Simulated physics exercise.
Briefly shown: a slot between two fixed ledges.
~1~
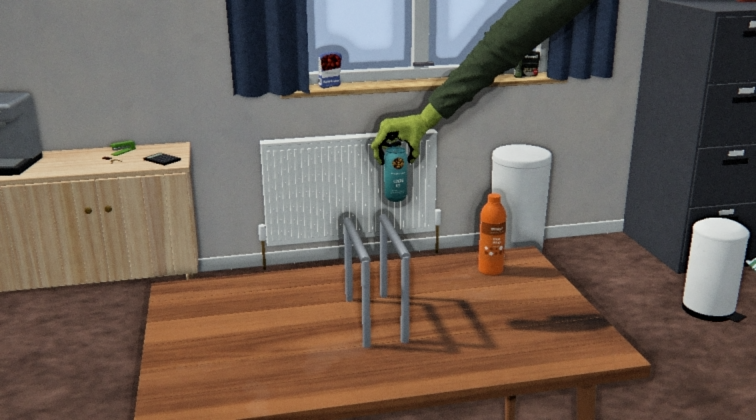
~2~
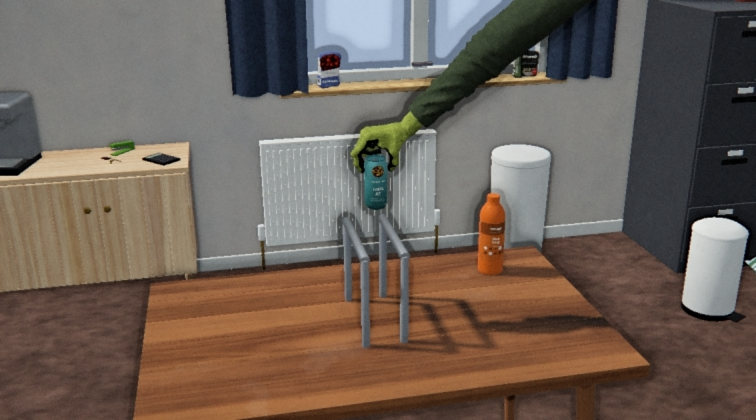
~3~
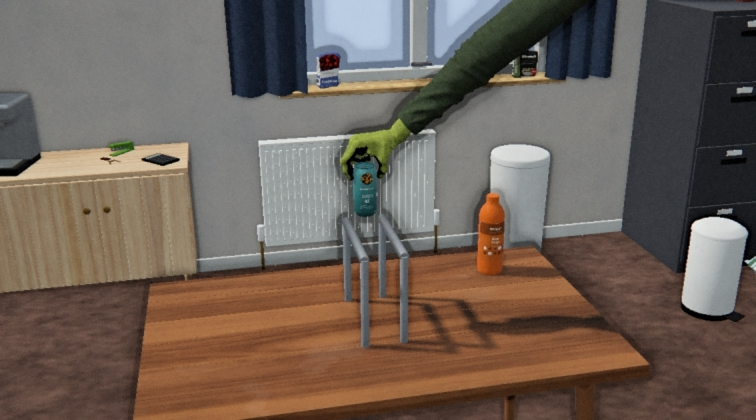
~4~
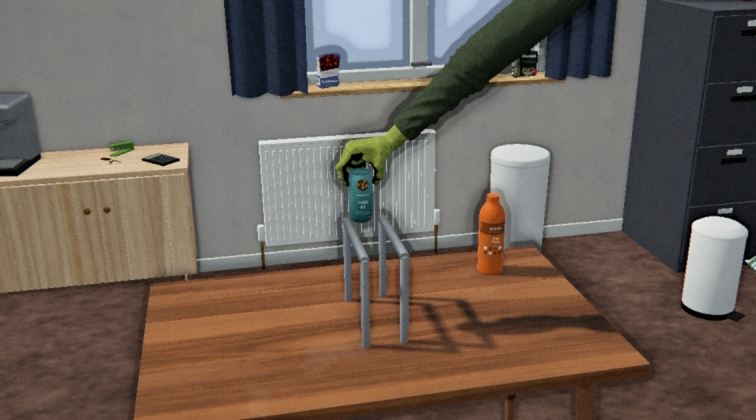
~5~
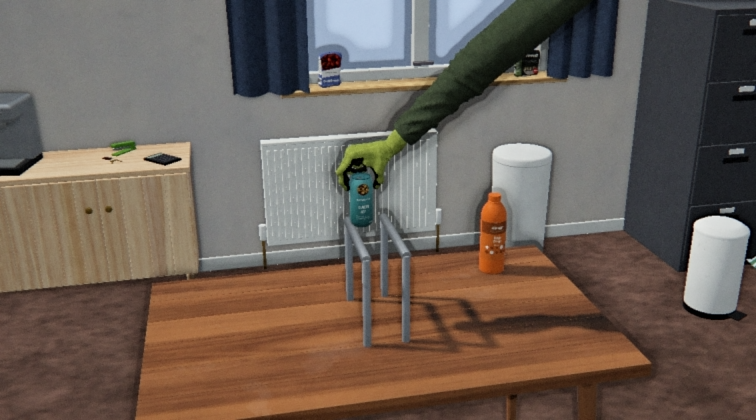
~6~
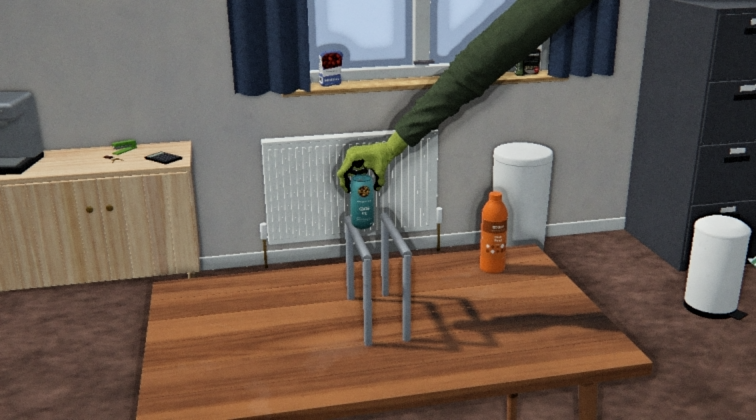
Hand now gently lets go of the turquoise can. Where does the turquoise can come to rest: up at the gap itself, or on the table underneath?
Watch - it is stopped at the gap.
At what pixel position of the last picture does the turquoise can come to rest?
Near (384, 224).
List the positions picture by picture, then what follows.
In the first picture, being brought over the gap; turquoise can (396, 175); orange bottle (493, 233).
In the second picture, being brought over the gap; turquoise can (376, 183); orange bottle (492, 233).
In the third picture, being brought over the gap; turquoise can (365, 190); orange bottle (491, 233).
In the fourth picture, being brought over the gap; turquoise can (361, 196); orange bottle (492, 233).
In the fifth picture, being brought over the gap; turquoise can (361, 200); orange bottle (493, 232).
In the sixth picture, held still over the gap; turquoise can (362, 202); orange bottle (494, 232).
Then, 0.30 s on from there, turquoise can turned 29° from how it was put near (374, 214).
Then, 0.40 s on from there, turquoise can turned 64° from how it was put near (383, 223).
In the end, toppled on the stand or table, turquoise can; orange bottle unmoved. At the end, from the last picture's camera, turquoise can near (384, 224). The can stays on top.
